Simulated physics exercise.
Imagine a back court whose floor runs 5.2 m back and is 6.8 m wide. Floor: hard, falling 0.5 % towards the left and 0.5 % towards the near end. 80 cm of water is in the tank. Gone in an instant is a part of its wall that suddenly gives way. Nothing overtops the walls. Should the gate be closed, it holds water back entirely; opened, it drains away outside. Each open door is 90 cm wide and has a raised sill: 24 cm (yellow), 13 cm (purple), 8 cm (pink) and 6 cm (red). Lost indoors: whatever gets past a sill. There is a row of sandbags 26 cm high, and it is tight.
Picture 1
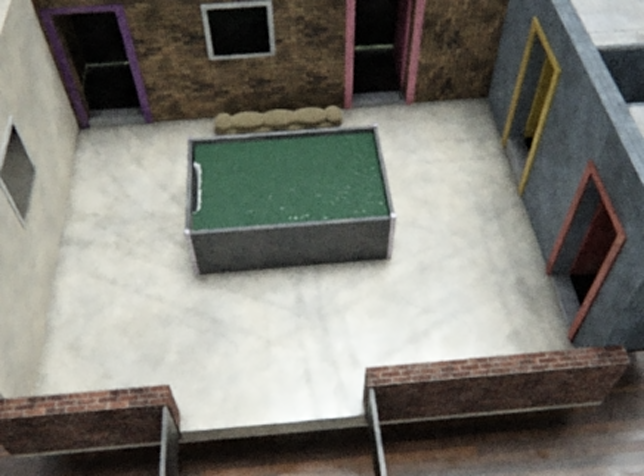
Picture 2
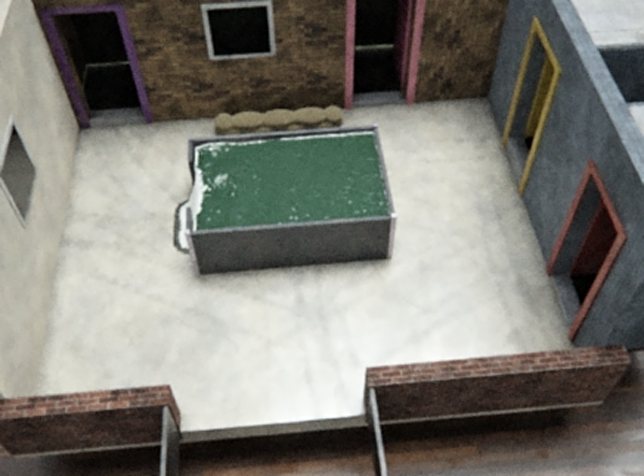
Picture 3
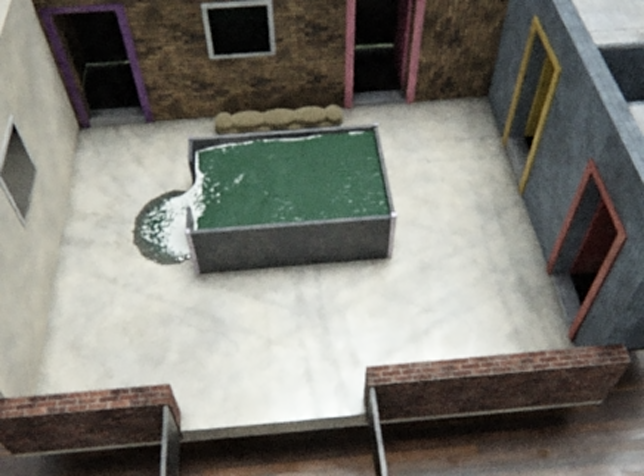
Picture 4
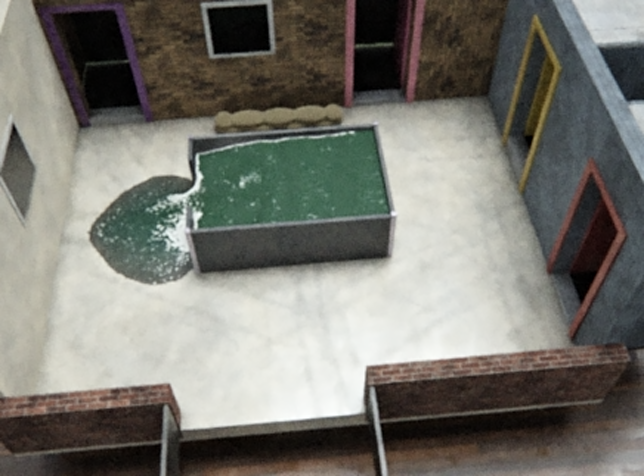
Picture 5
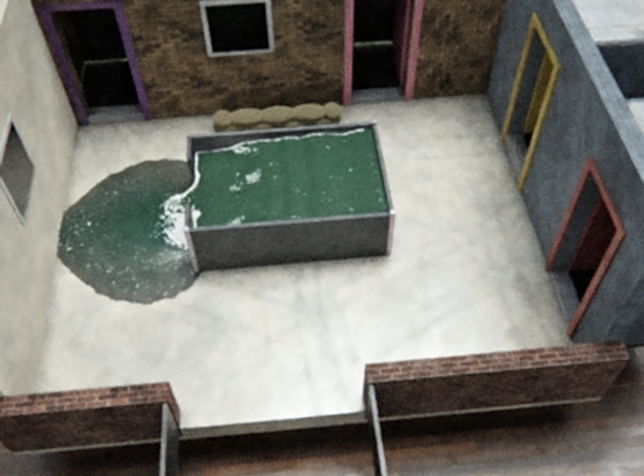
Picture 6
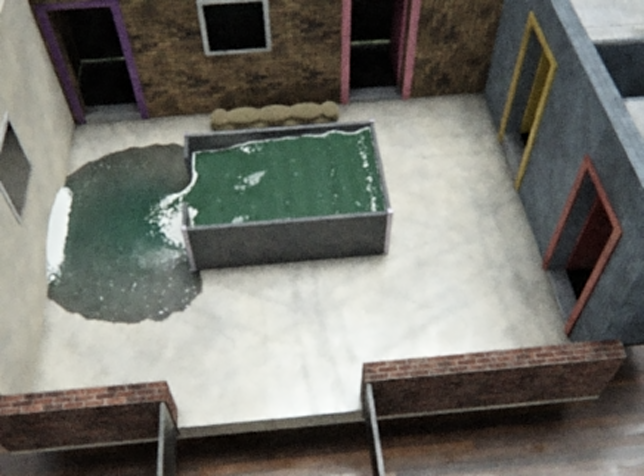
The clip opens on a walled courtyard with a rectangular tank of still green water near the back wall. Water breaks out through the tank's left end, foaming onto the pale floor. The dark puddle spreads leftward in a widening rounded sheet, reaching the left wall, where white froth appears.
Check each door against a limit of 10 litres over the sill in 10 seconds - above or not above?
Check: Yellow door not above; purple door above; pink door not above; red door above.
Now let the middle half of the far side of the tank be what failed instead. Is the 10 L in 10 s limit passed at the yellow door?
Well, at yellow it would be too little.
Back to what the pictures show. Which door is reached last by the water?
That would be the yellow door, last of all.
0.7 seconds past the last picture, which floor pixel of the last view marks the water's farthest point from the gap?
About pixel (28, 422).
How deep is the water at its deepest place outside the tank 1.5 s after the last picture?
Peak depth: Approx. 42 cm.
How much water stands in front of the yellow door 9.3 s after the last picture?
Reading: Close to 9.0 cm.
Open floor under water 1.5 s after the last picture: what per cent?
About 25 per cent.
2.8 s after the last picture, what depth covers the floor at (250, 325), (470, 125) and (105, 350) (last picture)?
Roughly 3, 0, 8 cm.
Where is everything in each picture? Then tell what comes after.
Still water, 80 cm deep, in the tank at (287, 180), in the first picture.
Water pours out at (198, 213) and has run 0.5 m, to (187, 249); typically 7 cm deep outside, 80 cm at the tank's back, in the second picture.
Water pours out at (198, 213) and has run 0.9 m, to (141, 242); typically 11 cm deep outside, 80 cm at the tank's back, in the third picture.
Water pours out at (198, 212) and has run 1.5 m, to (96, 235); typically 7 cm deep outside, 80 cm at the tank's back, in the fourth picture.
The front is at (58, 250), 2.0 m from the gap at (197, 210); 3.6 m2 of floor is under water; 80 cm left at the back of the tank, in the fifth picture.
Water pours out at (194, 208) and has run 2.2 m, to (49, 288); typically 5 cm deep outside, 75 cm at the tank's back, in the sixth picture.
Then, 0.7 s after the last picture water covers 25 % of the floor and is deepest (43 cm) near (75, 128); yellow door not reached, purple door 13 cm at the sill, 0 L in, pink door not reached, red door not reached.
Then, 1.5 s after the last picture water covers 25 % of the floor and is deepest (42 cm) near (75, 128); yellow door not reached, purple door 29 cm at the sill, 48 L in, pink door not reached, red door not reached.
Then, 2.8 s after the last picture water covers 55 % of the floor and is deepest (31 cm) near (28, 422); yellow door not reached, purple door 26 cm at the sill, 167 L in, pink door not reached, red door not reached.
Then, 5.3 s after the last picture water covers 90 % of the floor and is deepest (22 cm) near (30, 408); yellow door 4 cm at the sill, 0 L in, purple door 19 cm at the sill, 251 L in, pink door 4 cm at the sill, 0 L in, red door 10 cm at the sill, 2 L in.
Then, 9.3 s after the last picture water covers 95 % of the floor and is deepest (15 cm) near (28, 422); yellow door 9 cm at the sill, 0 L in, purple door 11 cm at the sill, 267 L in, pink door 5 cm at the sill, 0 L in, red door 10 cm at the sill, 46 L in.
